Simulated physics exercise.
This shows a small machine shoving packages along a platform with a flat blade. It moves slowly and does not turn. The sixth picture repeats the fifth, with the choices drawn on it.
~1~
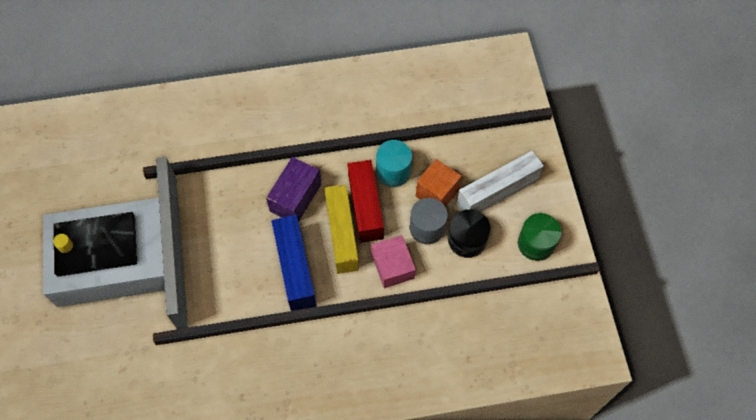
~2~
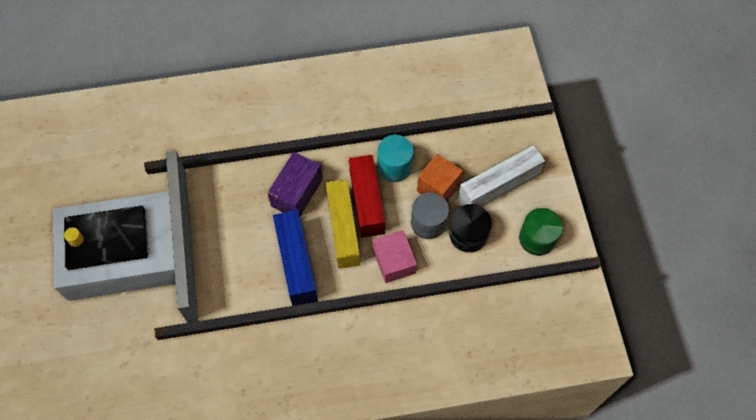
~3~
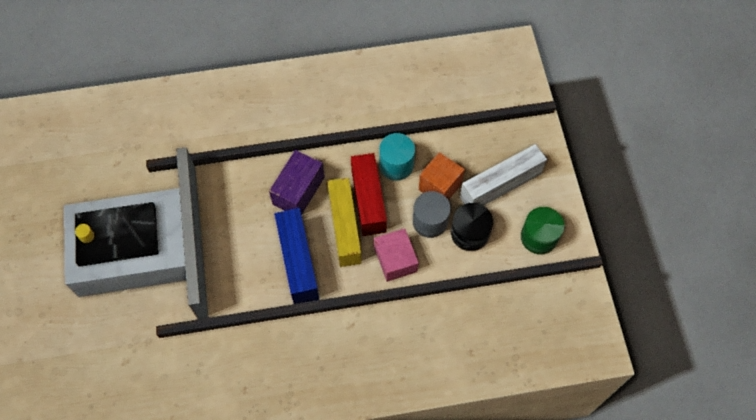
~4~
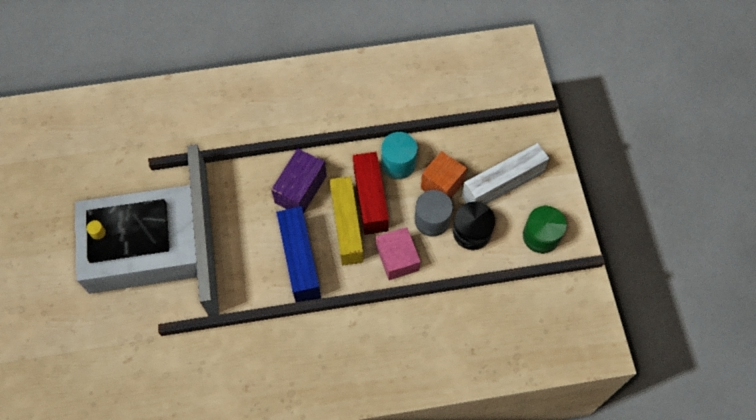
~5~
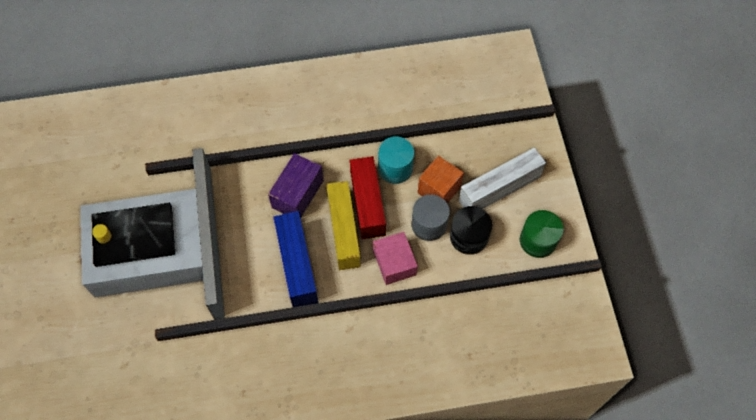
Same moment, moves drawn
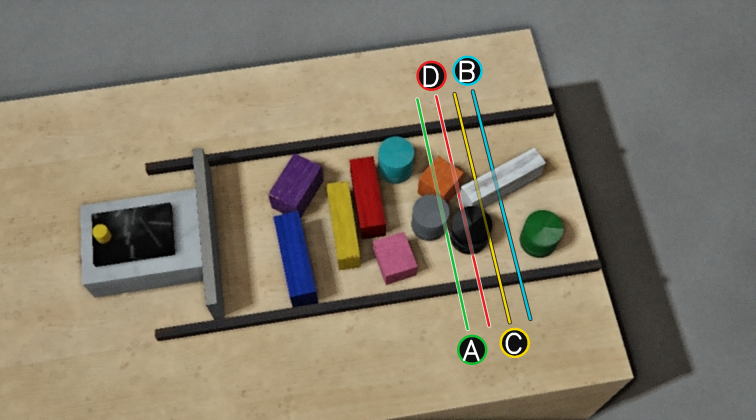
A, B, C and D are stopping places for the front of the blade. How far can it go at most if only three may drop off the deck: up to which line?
The farthest such stop is C.
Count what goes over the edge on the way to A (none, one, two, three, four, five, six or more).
By then, none.
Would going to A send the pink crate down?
No.
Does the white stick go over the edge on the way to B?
By then, yes.
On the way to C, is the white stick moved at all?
Yes.
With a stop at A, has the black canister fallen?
No.
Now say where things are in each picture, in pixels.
The first frame shows yellow bar (342, 229); green canister (539, 237); purple crate (294, 191).
The second frame shows robot (111, 236); pink crate (394, 257).
The third frame shows robot (122, 232); blue stick (296, 256).
The fourth frame shows robot (134, 229); red stick (370, 193).
The fifth frame shows robot (139, 233); orange crate (440, 183); white stick (502, 182); yellow bar (344, 225).
On the copy, A at (441, 207); B at (500, 198); C at (480, 201); D at (461, 204).
On C. First, robot (242, 217); purple crate (325, 171); turquoise canister (402, 160).
Then, robot (343, 202); white stick (526, 179); turquoise canister (490, 142).
Finally, robot (418, 191); green canister over the edge; white stick over the edge; three fallen.
By contrast, A is within the limit but short; B drops five; D is within the limit but short.
